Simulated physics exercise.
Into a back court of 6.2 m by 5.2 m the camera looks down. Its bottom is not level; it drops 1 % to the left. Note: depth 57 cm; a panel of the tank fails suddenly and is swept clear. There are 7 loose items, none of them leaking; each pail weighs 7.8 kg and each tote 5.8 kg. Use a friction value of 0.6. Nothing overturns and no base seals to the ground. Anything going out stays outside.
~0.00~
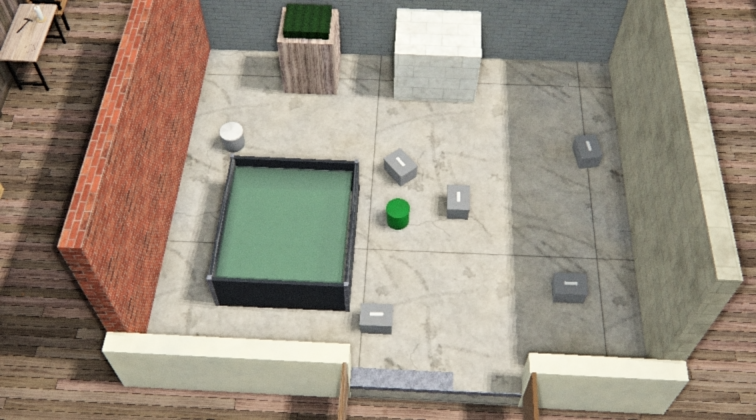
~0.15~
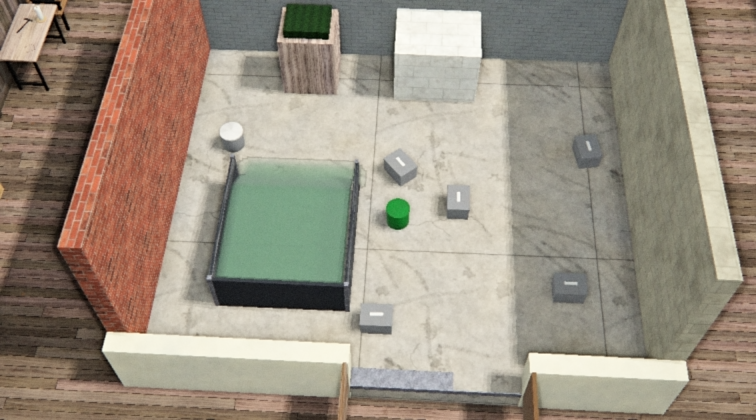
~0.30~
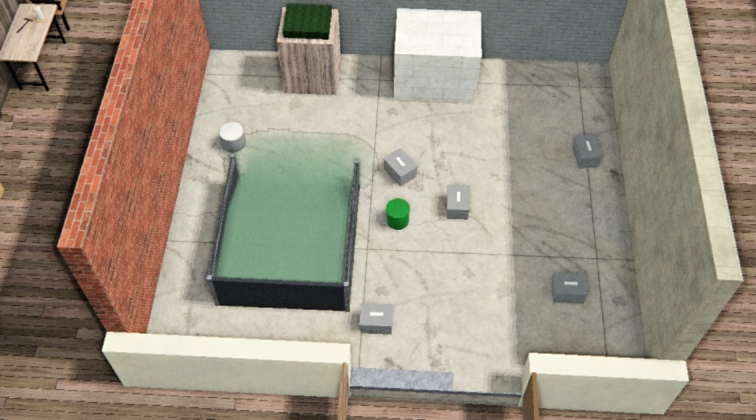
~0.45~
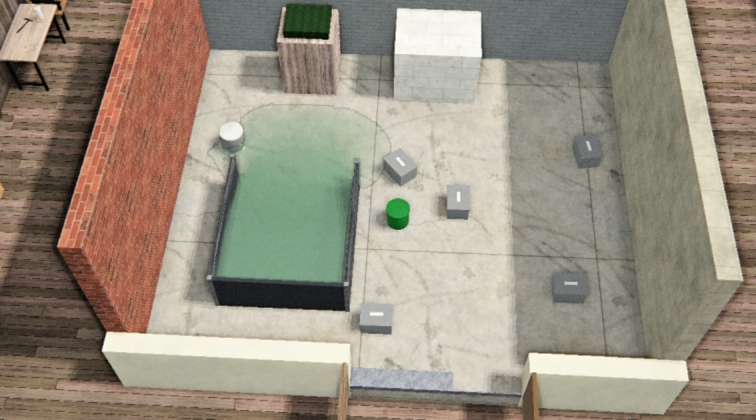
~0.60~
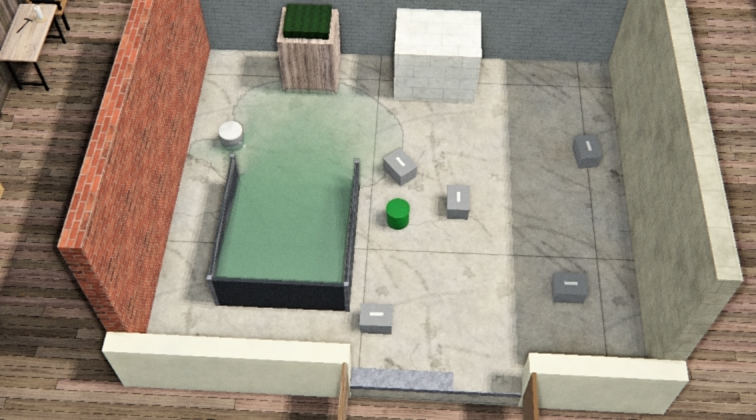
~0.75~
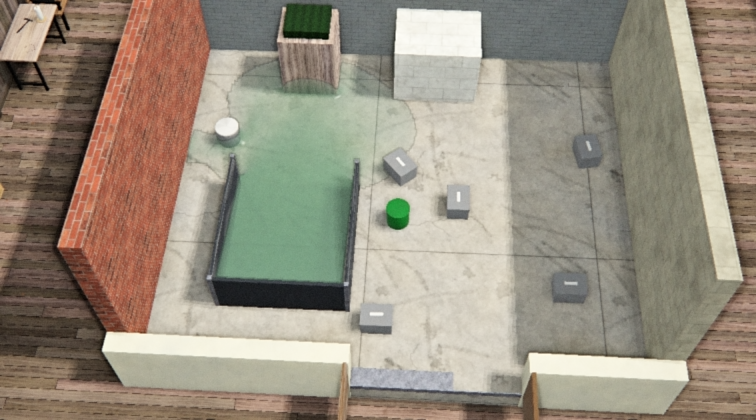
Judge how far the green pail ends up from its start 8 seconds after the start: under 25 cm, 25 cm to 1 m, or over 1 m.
Expect a tiny change in position.
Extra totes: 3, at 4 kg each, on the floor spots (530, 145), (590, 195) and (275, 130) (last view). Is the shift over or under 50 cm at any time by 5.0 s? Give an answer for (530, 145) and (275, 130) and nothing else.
In that order: Over, past it.
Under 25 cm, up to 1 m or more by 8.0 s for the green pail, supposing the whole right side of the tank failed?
The answer: The green pail is taken far off.
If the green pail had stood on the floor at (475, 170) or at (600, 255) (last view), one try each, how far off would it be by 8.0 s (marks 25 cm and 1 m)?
Taken in turn, it stays almost motionless and then stays almost motionless.
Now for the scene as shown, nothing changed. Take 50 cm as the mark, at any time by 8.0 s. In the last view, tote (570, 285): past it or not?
It stayed inside.
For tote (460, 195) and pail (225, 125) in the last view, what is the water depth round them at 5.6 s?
About 3 and 9 cm.
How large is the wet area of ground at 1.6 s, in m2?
I'd put it close to 11.0 m2.
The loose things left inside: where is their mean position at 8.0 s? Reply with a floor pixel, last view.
Near (460, 254).
After 1.6 s the green pail is near (398, 208), 0.0 m from its start, aground; 0 of 7 are out; 0 afloat.
After 3.6 s the green pail is near (398, 208), 0.0 m from its start, aground; 0 of 7 are out; 1 afloat.
After 5.6 s the green pail is near (398, 209), 0.0 m from its start, aground; 0 of 7 are out; 1 afloat.
After 8.0 s the green pail is near (398, 209), 0.0 m from its start, aground; 0 of 7 are out; 1 afloat.
